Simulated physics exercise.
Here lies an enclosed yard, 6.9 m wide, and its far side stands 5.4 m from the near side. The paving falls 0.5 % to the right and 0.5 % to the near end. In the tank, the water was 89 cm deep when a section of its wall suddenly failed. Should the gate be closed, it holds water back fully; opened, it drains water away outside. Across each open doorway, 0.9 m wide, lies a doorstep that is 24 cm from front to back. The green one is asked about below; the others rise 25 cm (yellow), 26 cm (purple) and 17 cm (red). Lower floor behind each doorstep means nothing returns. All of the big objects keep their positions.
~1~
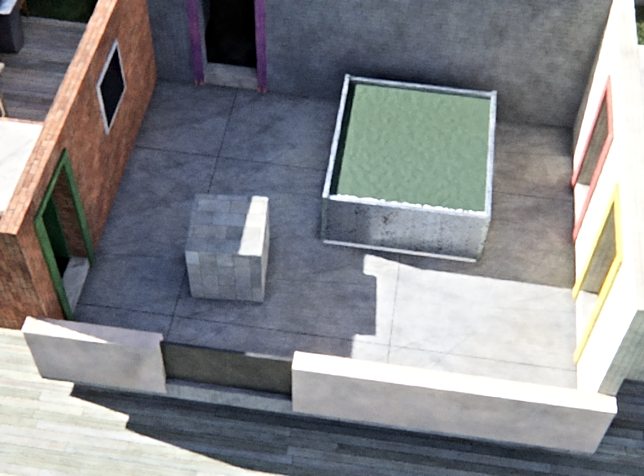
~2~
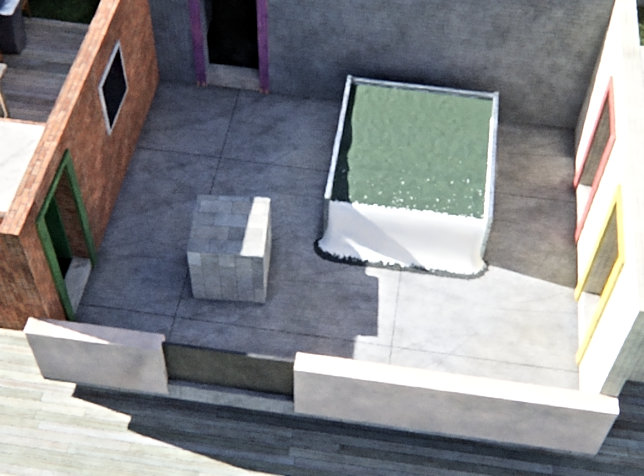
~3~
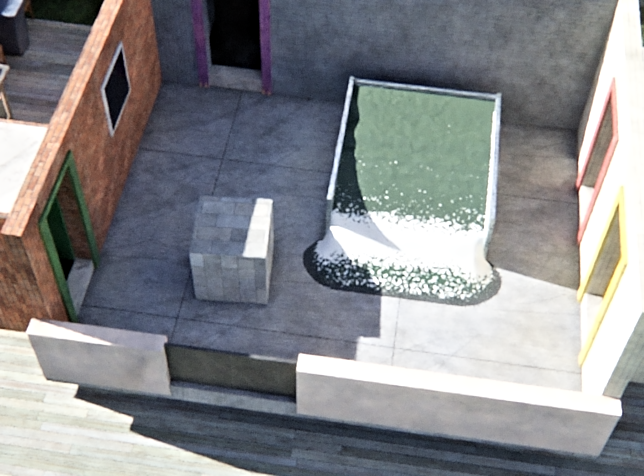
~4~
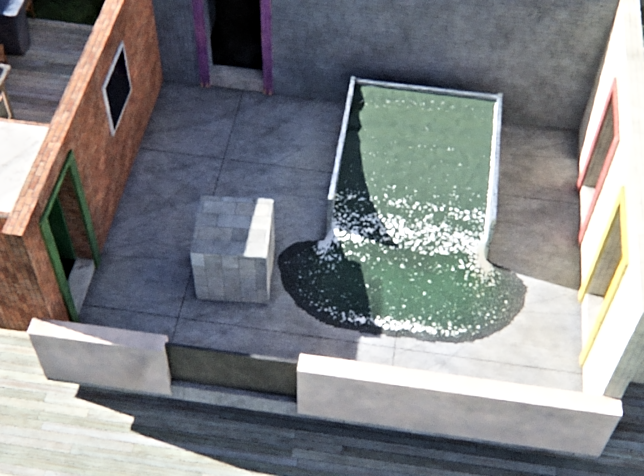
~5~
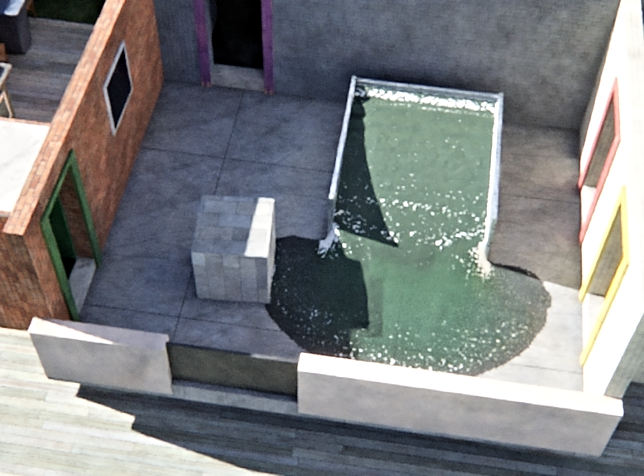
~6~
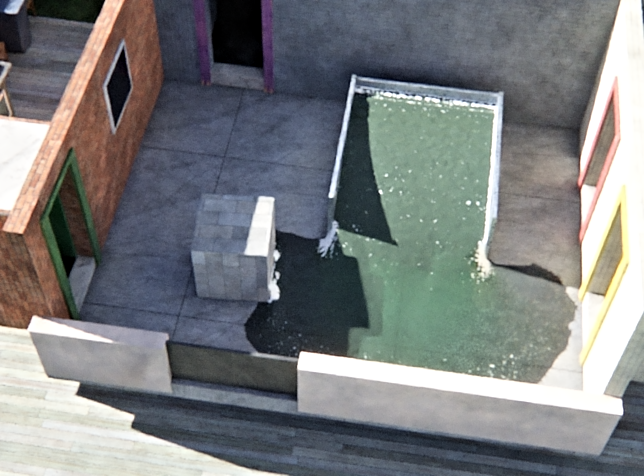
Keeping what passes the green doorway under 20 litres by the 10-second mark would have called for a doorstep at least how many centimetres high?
It would have called for about 30 cm.
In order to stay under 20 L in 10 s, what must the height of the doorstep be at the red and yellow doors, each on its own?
Close to 19 cm (red) and close to 24 cm (yellow).
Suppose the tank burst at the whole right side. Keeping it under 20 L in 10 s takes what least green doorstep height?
That way, roughly 20 cm.
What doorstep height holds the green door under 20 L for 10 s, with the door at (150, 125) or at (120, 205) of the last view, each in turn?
16 and 14.5 cm.
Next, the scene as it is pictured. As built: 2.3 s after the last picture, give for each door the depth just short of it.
Lab note, depth in cm: Yellow 29; purple 0; green 37; red 10.
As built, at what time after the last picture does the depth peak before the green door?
Near 2.6 seconds.
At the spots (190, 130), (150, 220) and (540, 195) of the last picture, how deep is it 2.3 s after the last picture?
Some 0, 5 and 7 cm.
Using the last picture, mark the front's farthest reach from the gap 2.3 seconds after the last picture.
(66, 352).
Then, 0.7 s after the last picture water covers 35 % of the floor, deepest (58 cm) near (389, 386); it has not reached the green door.
Then, 2.3 s after the last picture water covers 60 % of the floor, deepest (48 cm) near (567, 424); 37 cm at the green door, 23 litres in over its 22 cm doorstep.
Then, 9.3 s after the last picture water covers 95 % of the floor, deepest (22 cm) near (246, 235); 18 cm at the green door, 97 litres in over its 22 cm doorstep.
At the green door as built, the water peaked near 38 cm, 2.5 s after the last picture.
With a doorstep of 27.5 cm, 39 litres would have come in within the 10 s; with 37 cm, 1 litre. So under 20 litres takes about 30 cm.
